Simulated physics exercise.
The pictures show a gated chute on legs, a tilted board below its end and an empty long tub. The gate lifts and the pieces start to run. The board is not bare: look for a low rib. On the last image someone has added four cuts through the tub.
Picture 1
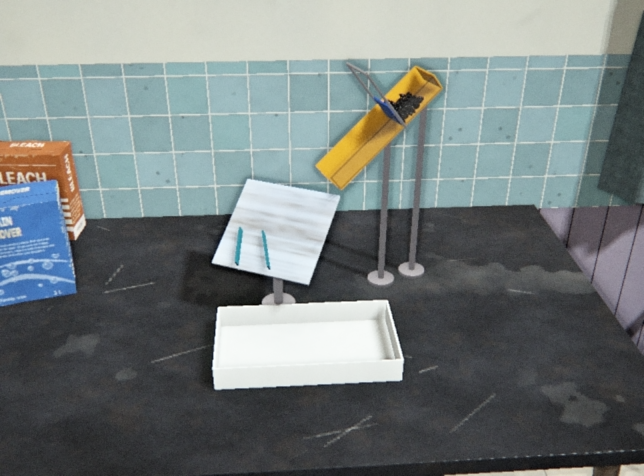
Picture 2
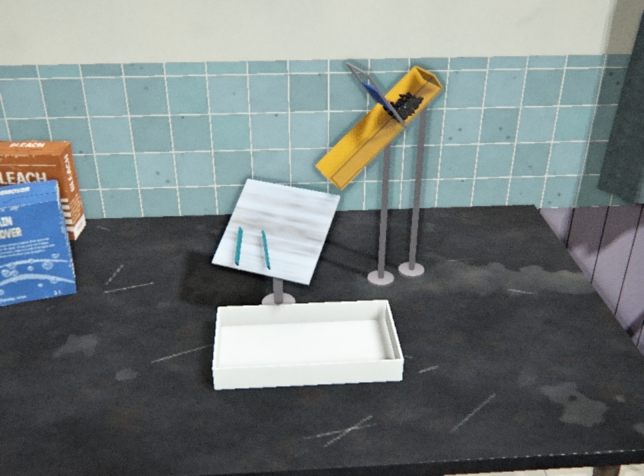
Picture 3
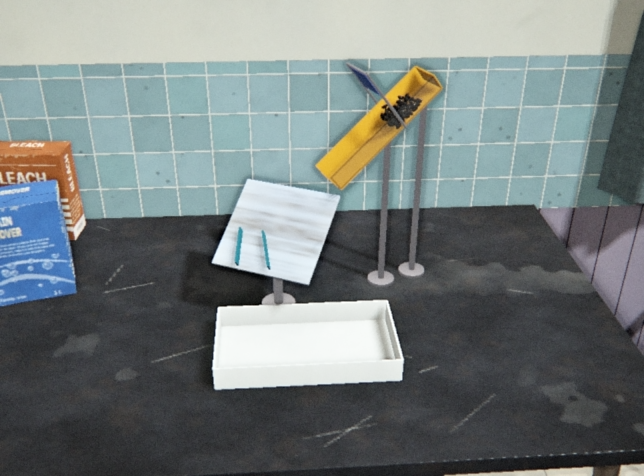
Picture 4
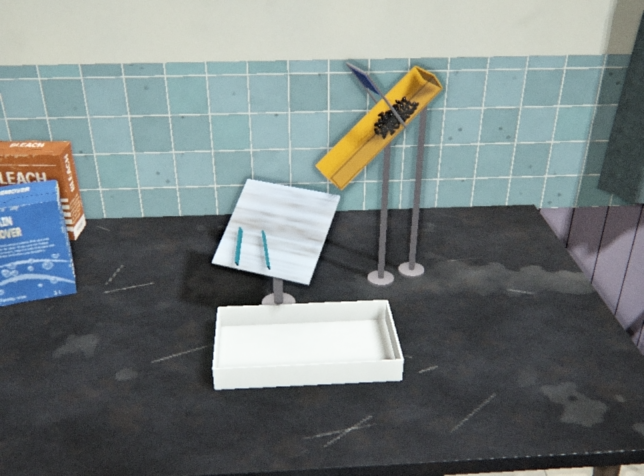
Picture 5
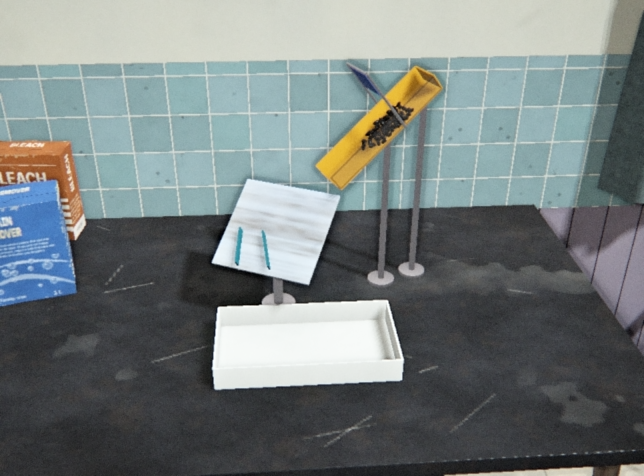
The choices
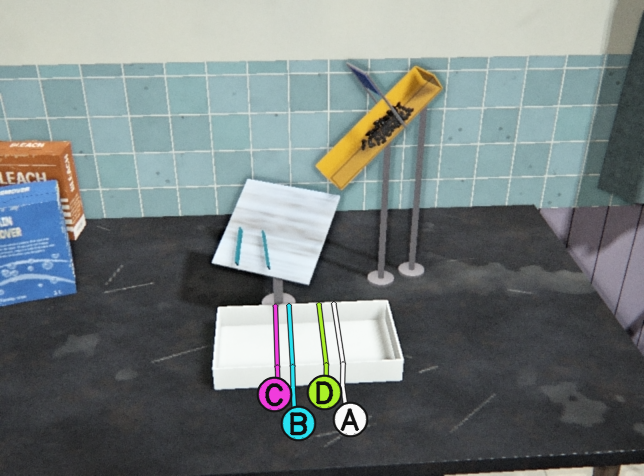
A dark, scratched countertop against a pale blue tiled wall is seen from slightly above, with an orange box and a blue box at the left. A yellow chute on grey legs slopes down to the left, above a tilted whitish board with two teal ribs and an empty white tub in front. The dark gate swings up and black beans slide partway down the chute, spreading out, while the camera stays still.
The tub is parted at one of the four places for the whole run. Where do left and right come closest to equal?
The best line is C.
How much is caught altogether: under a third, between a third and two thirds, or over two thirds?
Over two thirds.
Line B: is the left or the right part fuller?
The left side.
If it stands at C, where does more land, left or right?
The left side.
On the marked copy, line A crosses the front rim at (342, 363); line B crosses the front rim at (292, 365); line C crosses the front rim at (277, 366); line D crosses the front rim at (326, 363).
Choosing A, of what is caught, all on the left of the divider, none on the right.
Choosing B, of what is caught, nearly all on the left of the divider, a stray few on the right.
Choosing C, of what is caught, about two thirds on the left of the divider, about a third on the right.
Choosing D, of what is caught, all on the left of the divider, none on the right.
